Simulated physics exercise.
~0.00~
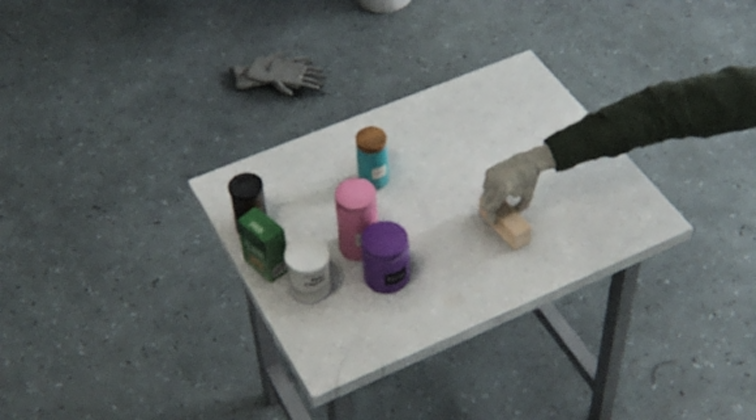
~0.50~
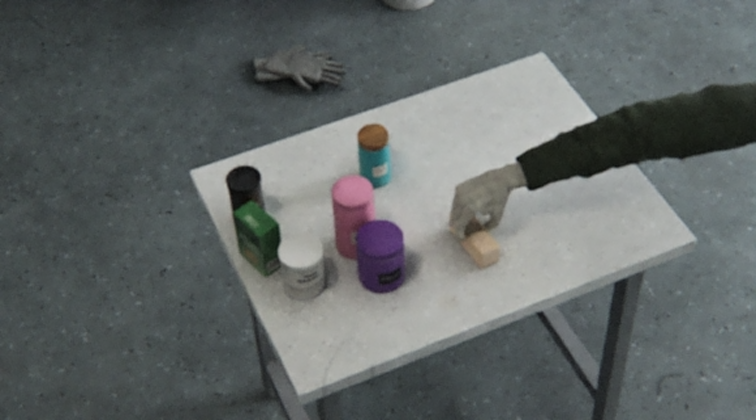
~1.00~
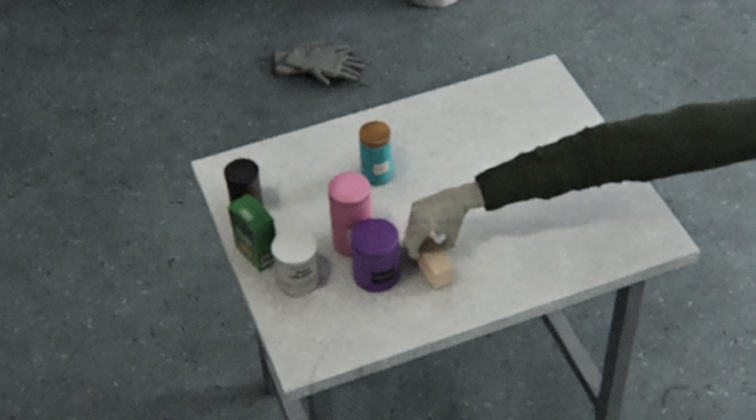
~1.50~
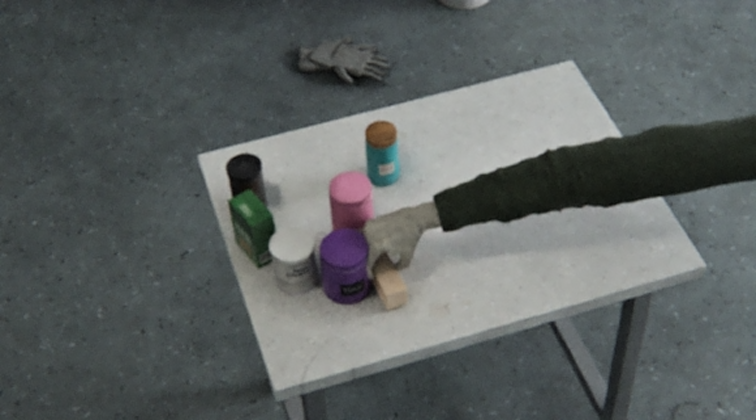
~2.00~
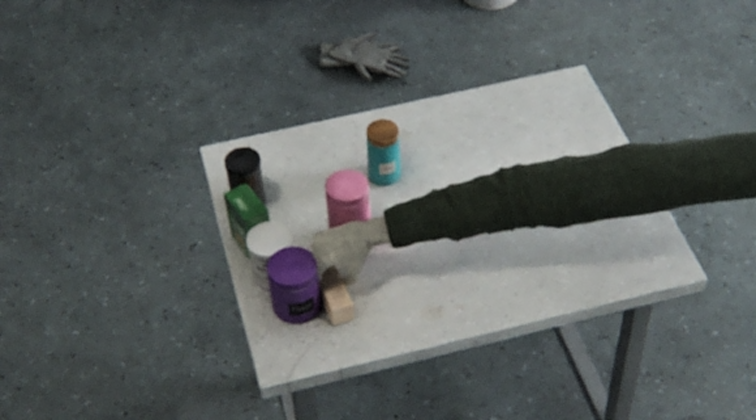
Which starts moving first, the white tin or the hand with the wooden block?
The hand with the wooden block starts moving first, and the white tin only shifts near the end, once the purple jar has been pushed over toward it.
